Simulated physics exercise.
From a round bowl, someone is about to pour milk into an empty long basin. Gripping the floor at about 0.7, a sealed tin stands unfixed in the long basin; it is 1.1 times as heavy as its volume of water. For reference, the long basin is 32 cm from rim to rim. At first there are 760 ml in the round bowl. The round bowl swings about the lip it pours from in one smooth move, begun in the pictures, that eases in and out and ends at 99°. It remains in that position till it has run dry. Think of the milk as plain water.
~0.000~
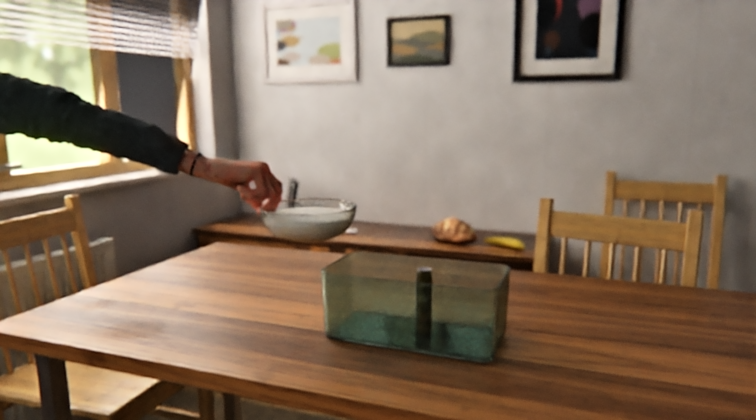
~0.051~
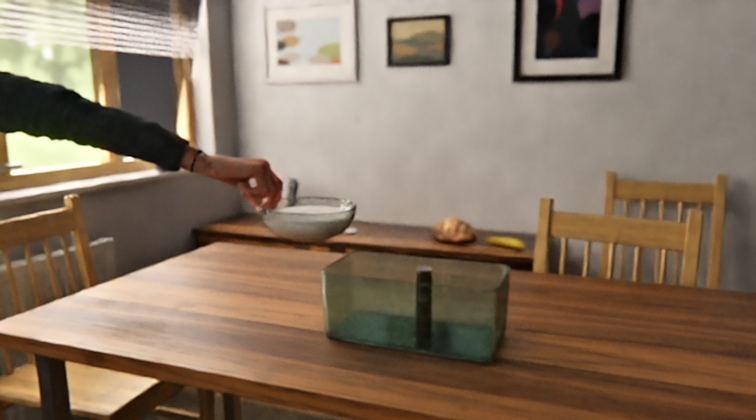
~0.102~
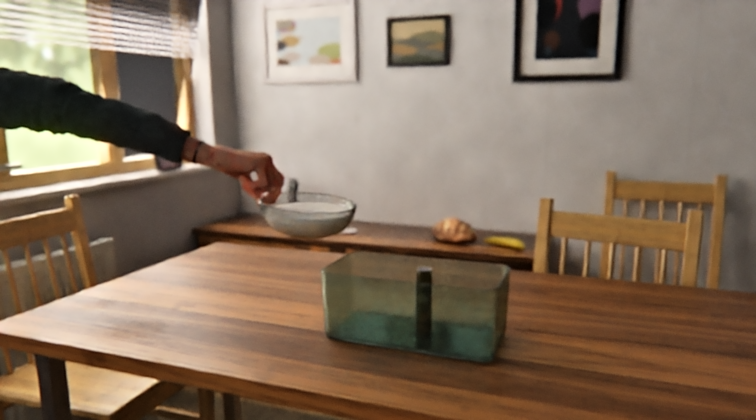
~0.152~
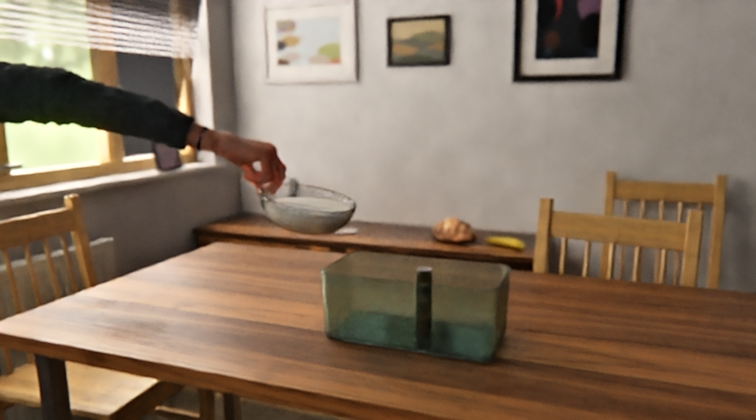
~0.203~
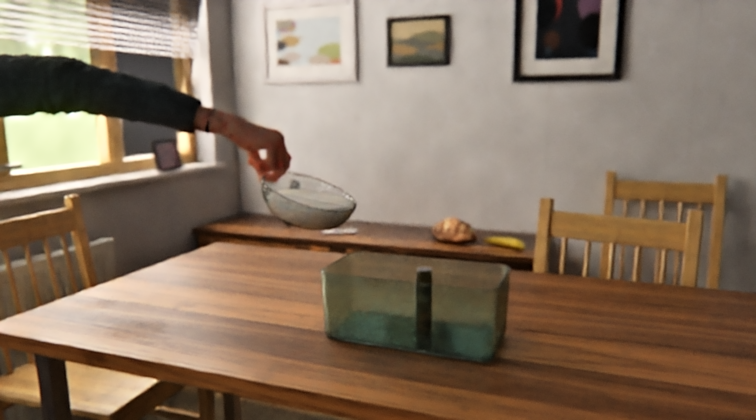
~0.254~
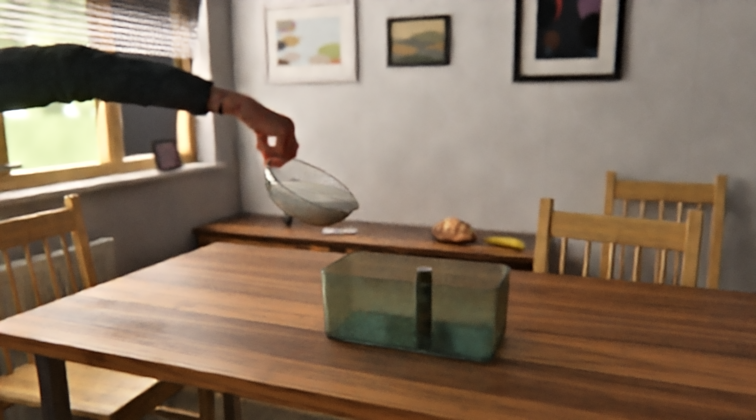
To begin with, a hand reaching in from the left holds a round bowl of milk nearly level above a wooden table, behind a long greenish basin. The hand then lifts the bowl's left side, slightly at first and then more steeply, tilting it down toward the right.
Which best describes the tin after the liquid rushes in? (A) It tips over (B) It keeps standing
A, it tips over.
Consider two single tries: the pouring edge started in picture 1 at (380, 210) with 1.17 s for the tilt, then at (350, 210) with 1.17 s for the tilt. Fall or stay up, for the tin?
Run one: It does not tip. Run two: It does not tip.
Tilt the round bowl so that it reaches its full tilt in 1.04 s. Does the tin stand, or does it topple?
Holds steady.
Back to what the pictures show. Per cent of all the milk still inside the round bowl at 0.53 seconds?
14 %.
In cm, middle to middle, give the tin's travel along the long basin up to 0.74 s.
It has moved some 3 cm.
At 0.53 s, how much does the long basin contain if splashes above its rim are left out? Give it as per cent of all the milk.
Roughly 22 percent of it.
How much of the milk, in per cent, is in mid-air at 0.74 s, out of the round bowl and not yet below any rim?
2 in a hundred, give or take.
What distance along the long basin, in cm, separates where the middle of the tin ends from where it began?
Shift of tin centre: Approx. 7.5 cm.
By 0.53 s the tilt is 88° and 13 per cent is still to pour; the tin stands where it began.
By 0.74 s the tilt is 99° and 0 per cent is still to pour; the tin leans 30°.
By 0.95 s the tilt is 99° and 0 per cent is still to pour; the tin lies on its side.
By 1.18 s the tilt is 99° and 0 per cent is still to pour; the tin lies on its side.
At rest the tin lies on its side.
